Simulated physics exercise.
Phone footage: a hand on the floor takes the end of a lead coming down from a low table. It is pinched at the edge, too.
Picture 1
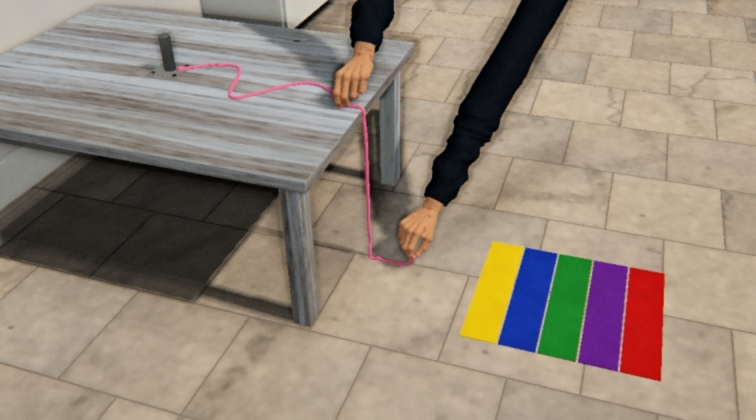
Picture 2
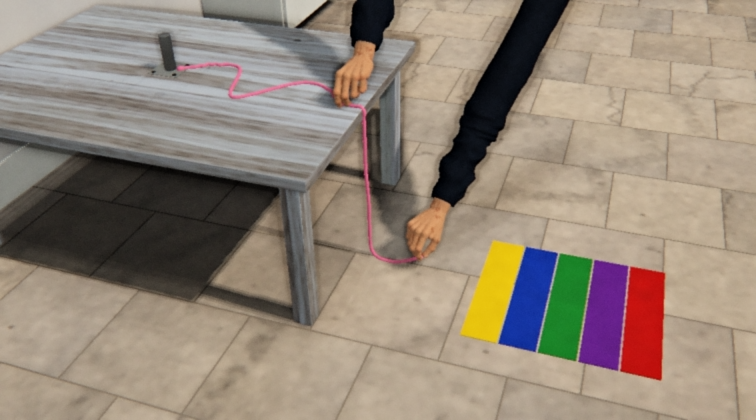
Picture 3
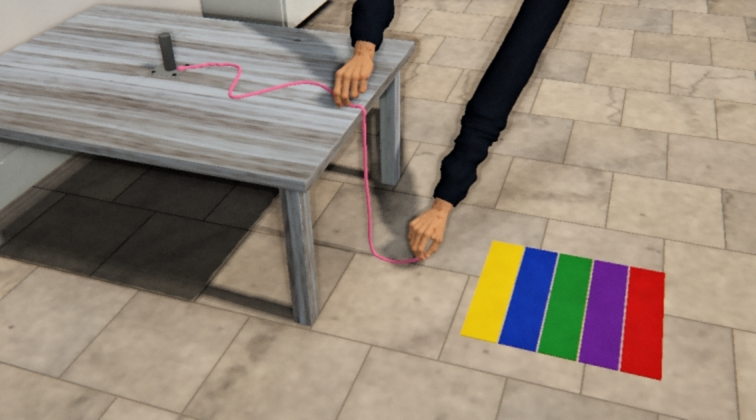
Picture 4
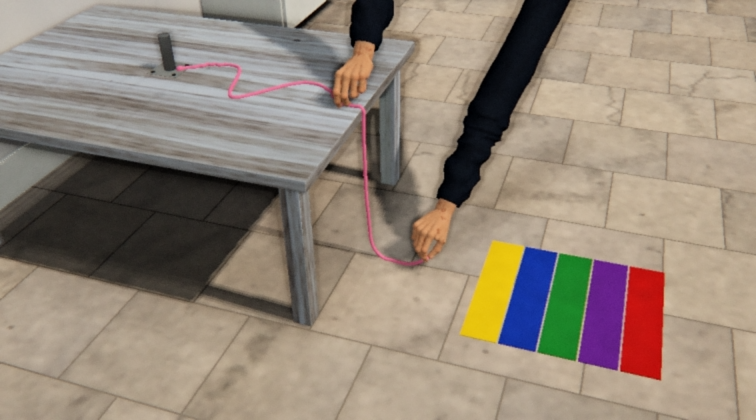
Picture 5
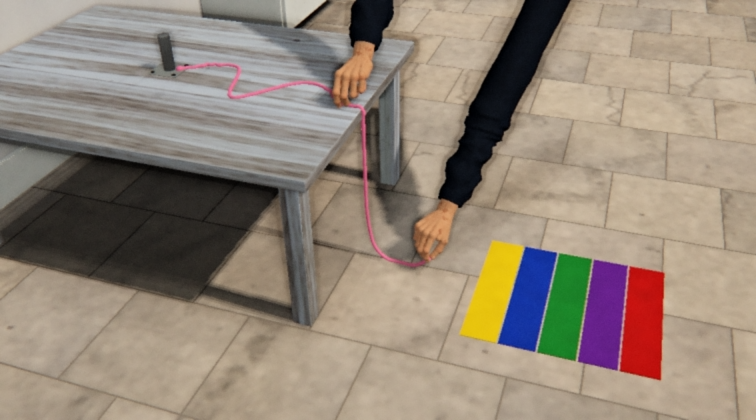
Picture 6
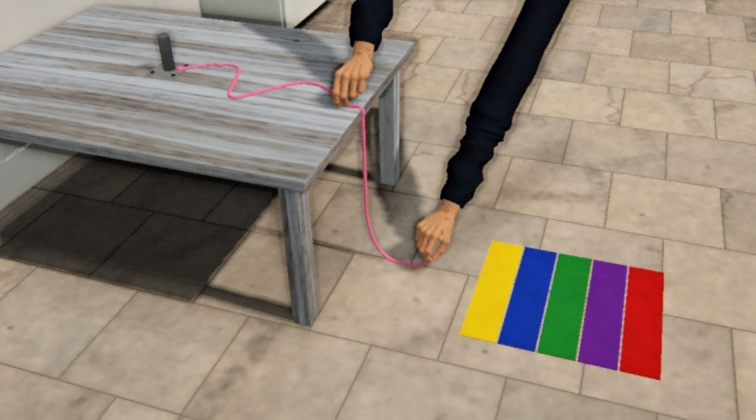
Five coloured stripes, yellow, blue, green, purple and red from left to right, lie on a beige tiled floor beside a low grey wooden table, seen from above at an angle. A pink lead runs from a small dark upright piece across the tabletop, pinched at the edge by one hand, and hangs down to another. The lower hand shifts slightly right, drawing the lead's end along, while the camera stays still.
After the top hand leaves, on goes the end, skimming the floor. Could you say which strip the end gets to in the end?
It gets to the red strip.
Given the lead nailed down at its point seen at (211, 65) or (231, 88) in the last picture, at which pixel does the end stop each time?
First try close to (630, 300), second close to (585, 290).
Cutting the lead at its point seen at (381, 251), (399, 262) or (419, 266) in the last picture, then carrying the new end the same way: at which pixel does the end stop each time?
Going through them in turn gives (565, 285), (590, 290) and finally (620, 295).
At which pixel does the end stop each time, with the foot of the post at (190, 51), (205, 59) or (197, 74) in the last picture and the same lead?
First (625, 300), then (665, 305), and last (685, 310).
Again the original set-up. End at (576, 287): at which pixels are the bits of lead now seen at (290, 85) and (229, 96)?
(352, 102) and (294, 89).
Early on, end near (576, 287); over green.
Midway, end near (618, 296); over purple.
At the end of the slack, end near (643, 301); over red. The red one.
